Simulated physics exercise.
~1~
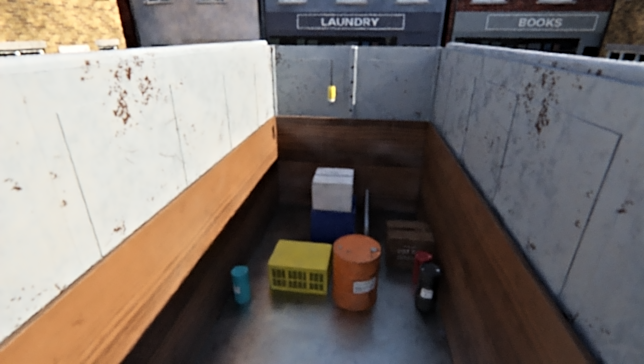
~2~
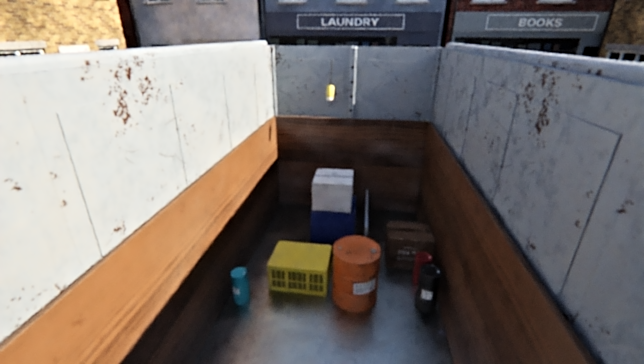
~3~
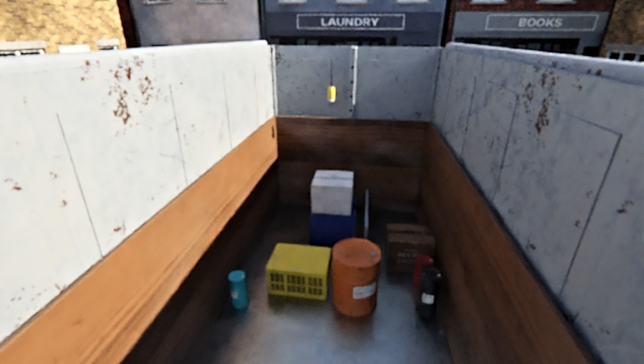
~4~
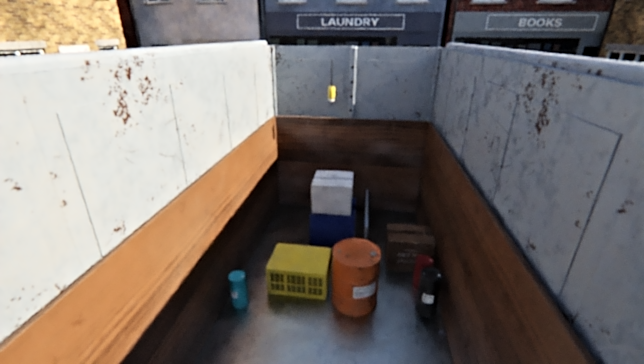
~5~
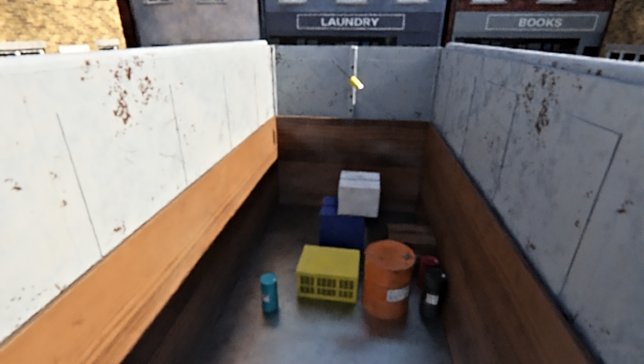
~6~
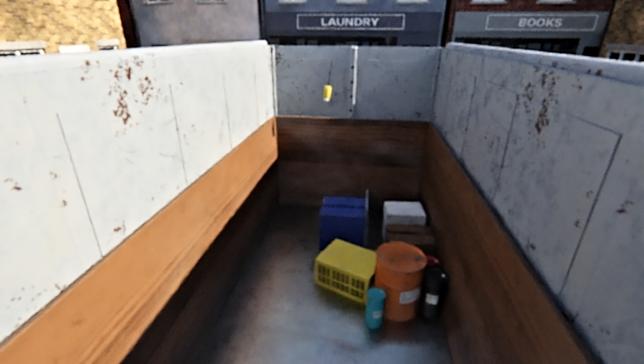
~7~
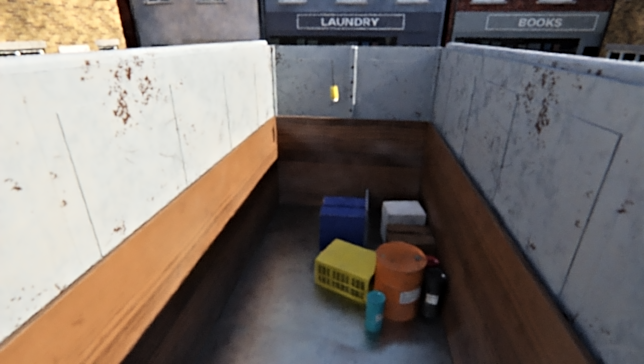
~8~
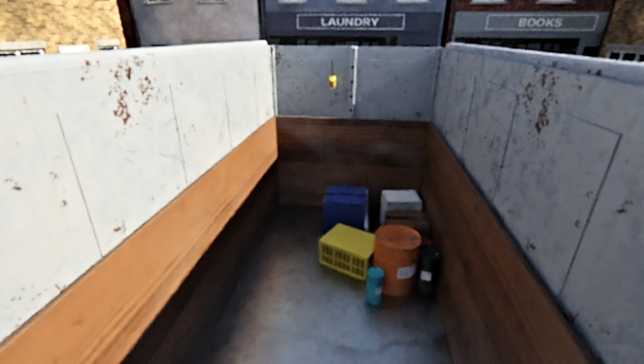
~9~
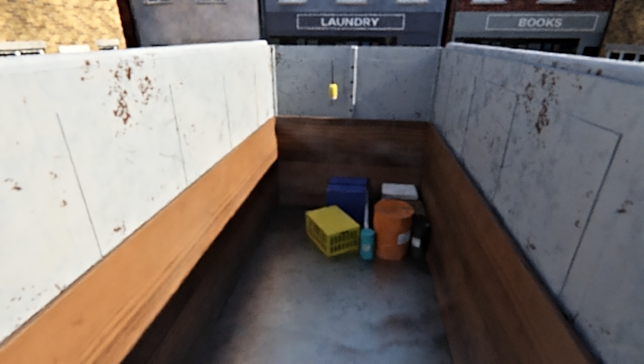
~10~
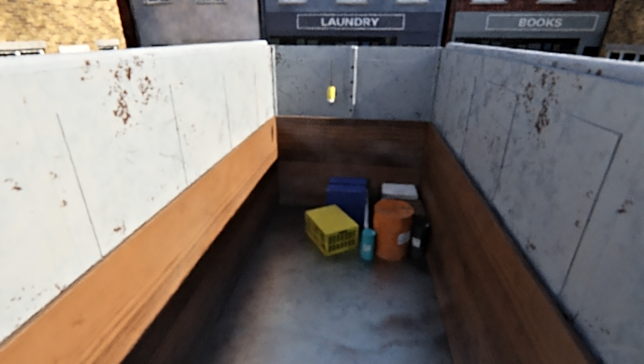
The boxes, canisters, orange drum and yellow crate in the van's load bay slid right, the white box dropping off the blue one, then everything shifted forwards and ended bunched near the front right corner, with the drum and canisters still upright.
